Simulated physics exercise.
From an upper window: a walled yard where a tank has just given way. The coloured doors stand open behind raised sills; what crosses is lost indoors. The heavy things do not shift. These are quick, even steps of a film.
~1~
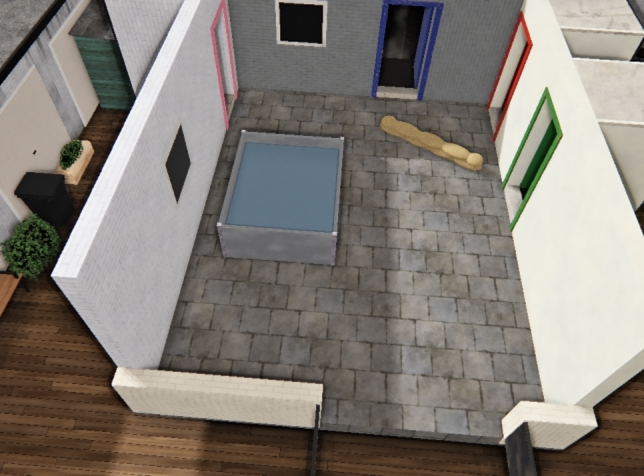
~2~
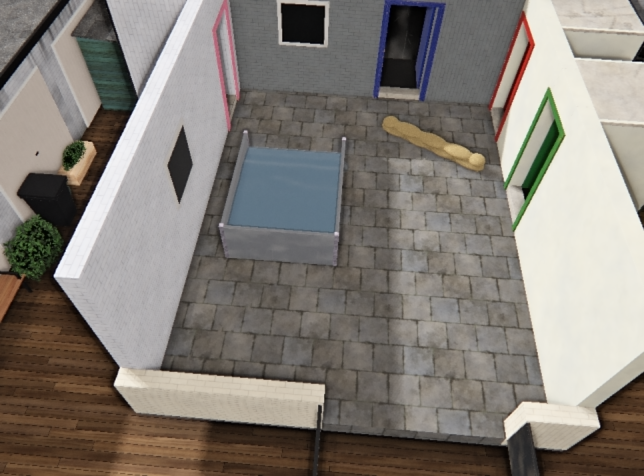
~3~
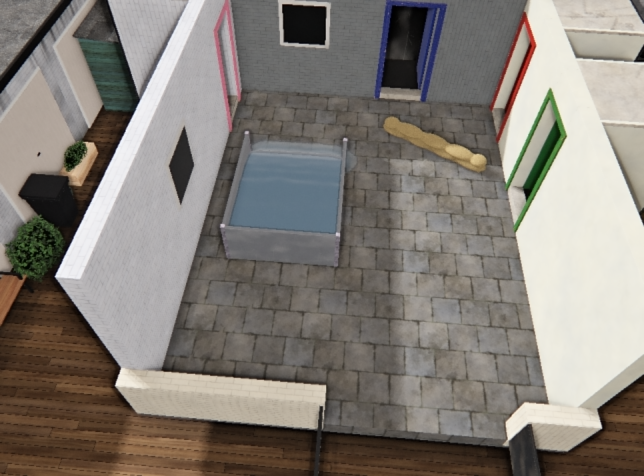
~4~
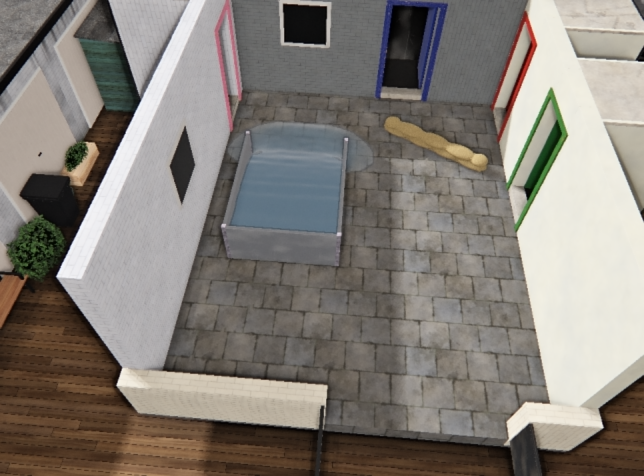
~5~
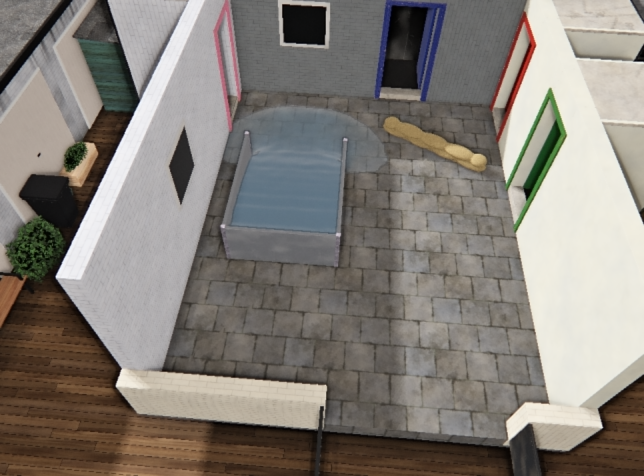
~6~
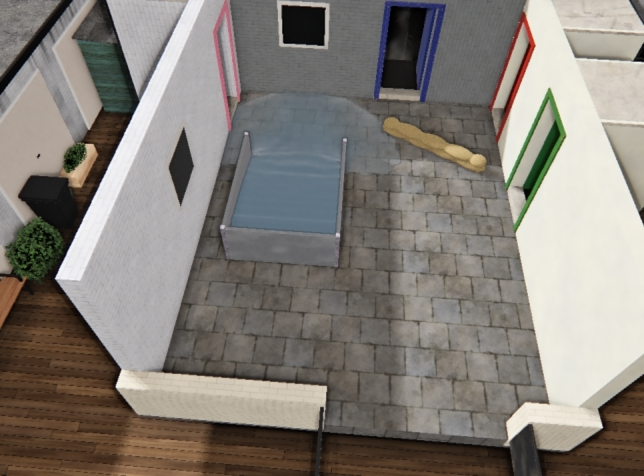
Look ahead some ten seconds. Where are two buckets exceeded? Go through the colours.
One by one: The green door admits no more than that; the red door lets in a lot; the blue door lets in a lot; the pink door lets in a lot.
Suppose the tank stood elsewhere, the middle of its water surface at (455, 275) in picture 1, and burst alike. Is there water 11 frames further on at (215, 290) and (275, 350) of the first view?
As listed: Free of water, not flooded.
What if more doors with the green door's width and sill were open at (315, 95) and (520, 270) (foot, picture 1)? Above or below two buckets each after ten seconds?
One after the other: Is over, holds.
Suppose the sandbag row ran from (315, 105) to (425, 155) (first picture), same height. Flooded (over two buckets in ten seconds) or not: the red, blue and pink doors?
One by one: The red one takes more, the blue one lets less in, the pink one lets more in.
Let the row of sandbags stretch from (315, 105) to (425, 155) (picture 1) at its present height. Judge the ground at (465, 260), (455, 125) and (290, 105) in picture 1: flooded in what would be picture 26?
One after the other: Wet, awash, awash.
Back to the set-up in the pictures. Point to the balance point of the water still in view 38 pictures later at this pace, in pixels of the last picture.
Roughly at (345, 185).
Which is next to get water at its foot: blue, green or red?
I say the one in blue.
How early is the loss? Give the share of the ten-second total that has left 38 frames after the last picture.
About 50 per cent.
A moment on, water covers 25 % of the floor; the green door not reached, the red door not reached, the blue door wet at the sill, nothing in, the pink door wet at the sill, nothing in.
Next, water covers 30 % of the floor; the green door not reached, the red door wet at the sill, nothing in, the blue door under two buckets in, the pink door over two buckets in.
Then, water covers 40 % of the floor; the green door wet at the sill, nothing in, the red door over two buckets in, the blue door over two buckets in, the pink door far over two buckets in.
Later, water covers 80 % of the floor; the green door wet at the sill, nothing in, the red door far over two buckets in, the blue door over two buckets in, the pink door far over two buckets in.
In the end, water covers 90 % of the floor; the green door wet at the sill, nothing in, the red door far over two buckets in, the blue door over two buckets in, the pink door far over two buckets in.
